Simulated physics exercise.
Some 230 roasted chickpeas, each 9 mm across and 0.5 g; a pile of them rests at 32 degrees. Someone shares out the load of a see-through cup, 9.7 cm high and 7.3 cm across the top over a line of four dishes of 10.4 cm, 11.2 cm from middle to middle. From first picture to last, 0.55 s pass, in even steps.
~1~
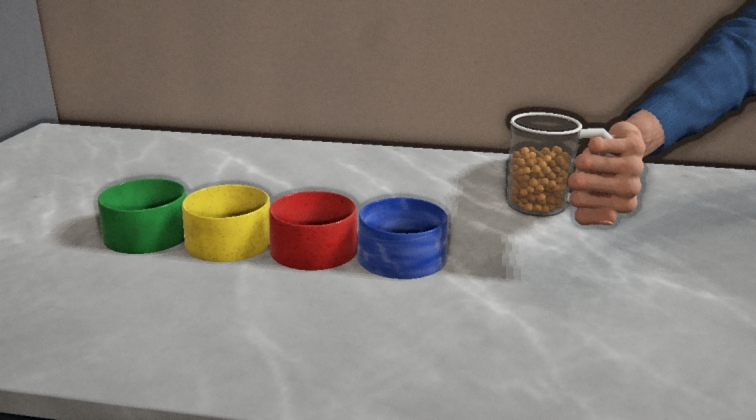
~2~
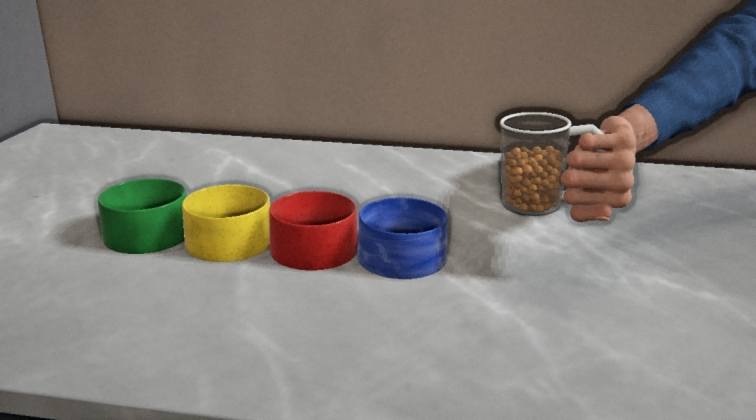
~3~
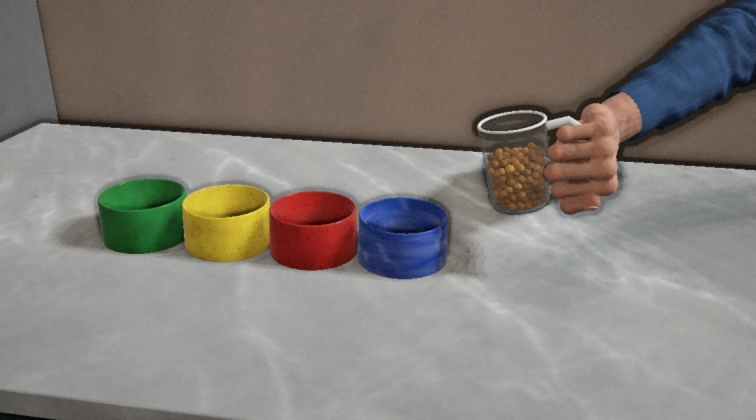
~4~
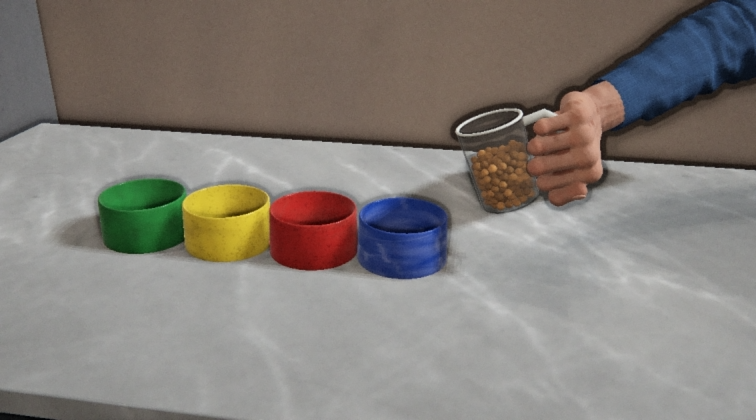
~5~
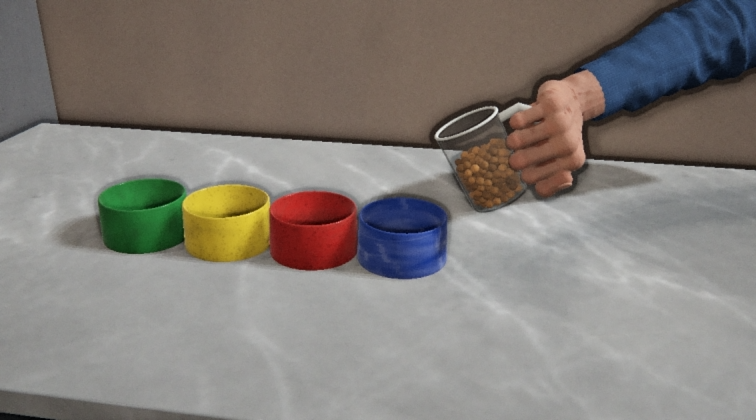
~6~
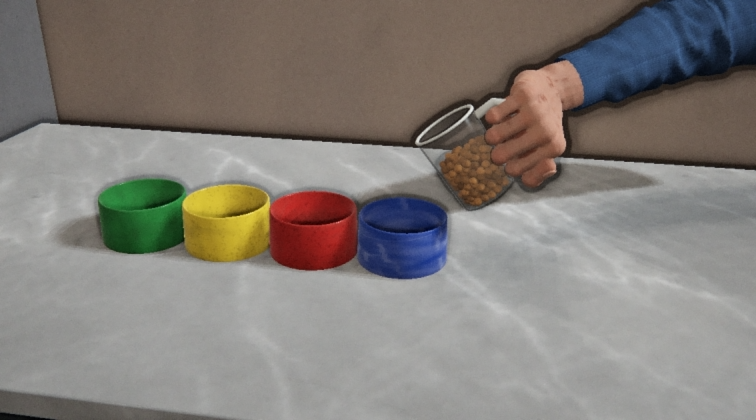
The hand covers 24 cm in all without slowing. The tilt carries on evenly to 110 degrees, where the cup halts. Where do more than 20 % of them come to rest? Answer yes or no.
Red: Yes, blue: No, green: No, yellow: No, counter: No.
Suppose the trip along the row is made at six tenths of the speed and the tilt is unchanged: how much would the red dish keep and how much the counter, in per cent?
Then: Red 90; counter 0.
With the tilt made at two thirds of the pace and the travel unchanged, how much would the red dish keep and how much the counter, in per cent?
Then: Red 90, counter 10.
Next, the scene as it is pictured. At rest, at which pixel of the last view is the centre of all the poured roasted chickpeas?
Near (299, 235).
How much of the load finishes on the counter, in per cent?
About 5 per cent.
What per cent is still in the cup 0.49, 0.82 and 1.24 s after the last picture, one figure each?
About 100, 100, 45.
Then, 0.49 s after the last picture, tilt 71 degrees; cup holds 100 %.
Then, 0.82 s after the last picture, tilt 95 degrees; cup holds 100 %.
Then, 1.24 s after the last picture, tilt 110 degrees; cup holds 45 %, red 45 %, yellow 5 %.
In the end, red 90 %, blue 0 %, green 0 %, yellow 5 %, counter 5 %.
